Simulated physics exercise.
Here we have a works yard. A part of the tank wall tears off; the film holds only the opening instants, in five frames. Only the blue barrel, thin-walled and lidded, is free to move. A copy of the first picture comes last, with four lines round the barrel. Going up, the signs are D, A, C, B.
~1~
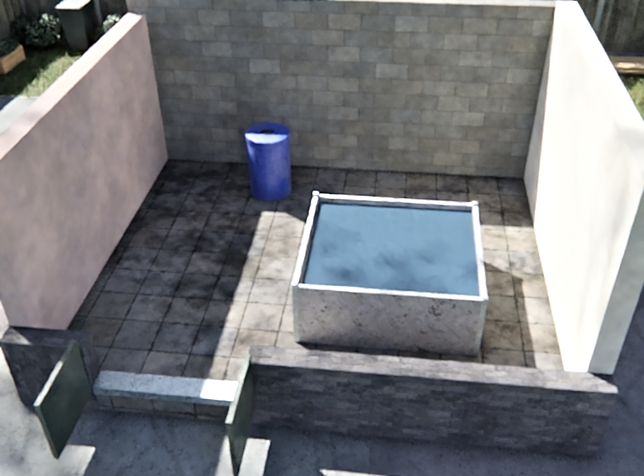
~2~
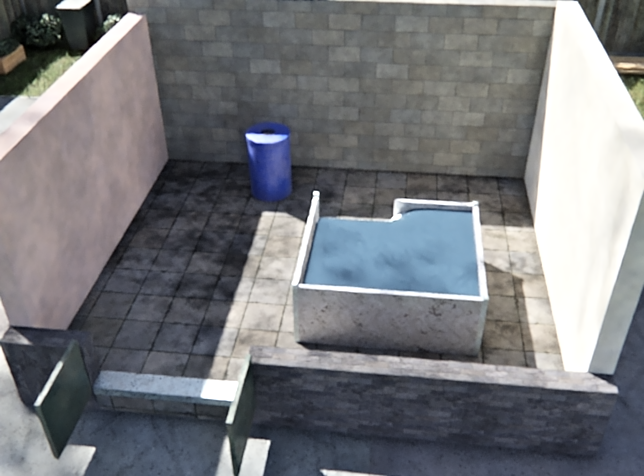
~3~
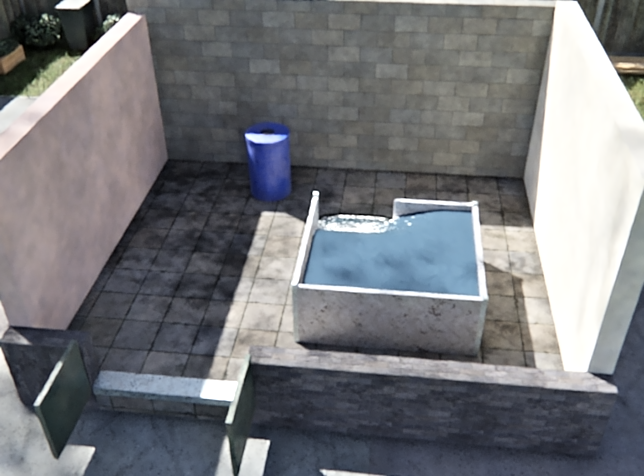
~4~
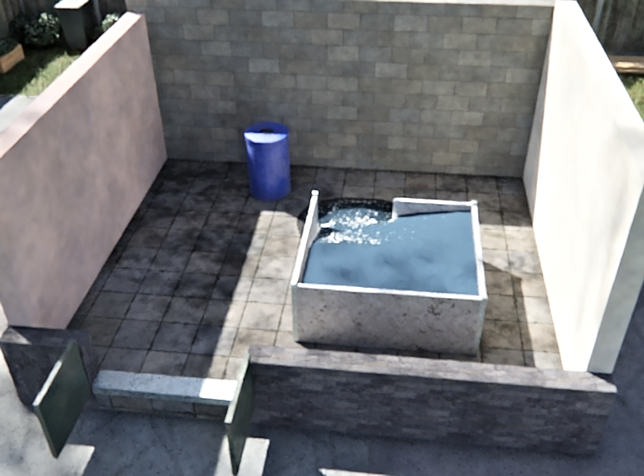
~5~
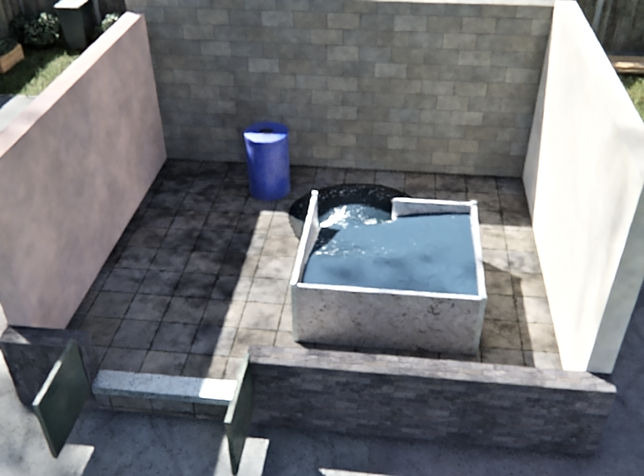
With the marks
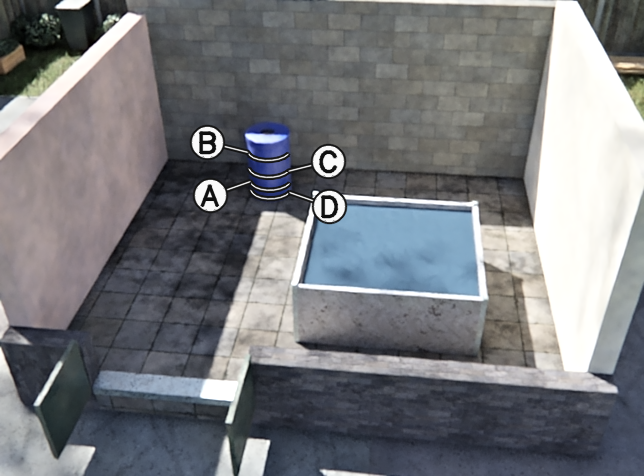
Water pours through a gap in the tank's back wall and spreads across the paving.
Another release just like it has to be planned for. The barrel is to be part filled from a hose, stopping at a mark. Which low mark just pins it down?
C.
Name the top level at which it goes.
The answer is A.
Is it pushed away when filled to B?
No, that is safe.
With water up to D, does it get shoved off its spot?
Yes, that goes wrong.
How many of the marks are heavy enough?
Two of the four.
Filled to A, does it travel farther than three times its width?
No.
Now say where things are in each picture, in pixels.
The first frame shows lid of the blue barrel at (268, 132); tank full, its middle at (391, 248); open gate at (170, 342).
In the second frame, water covers 2 % of the ground, mostly out of sight from here.
In the third frame, water covers 4 % of the ground, mostly out of sight from here.
In the fourth frame, 7 % of the ground wet, in view closest to the barrel at (305, 214).
The fifth frame shows lid of the blue barrel at (267, 132); 11 % of the ground wet, in view closest to the barrel at (303, 201).
On the marked copy, A at (267, 190); B at (265, 160); C at (266, 177); D at (267, 198); from the bottom up D, A, C, B.
With A, it is pushed about twice its own width away.
With B, it does not move.
With C, it does not move.
With D, it is pushed about 4 times its own width away.
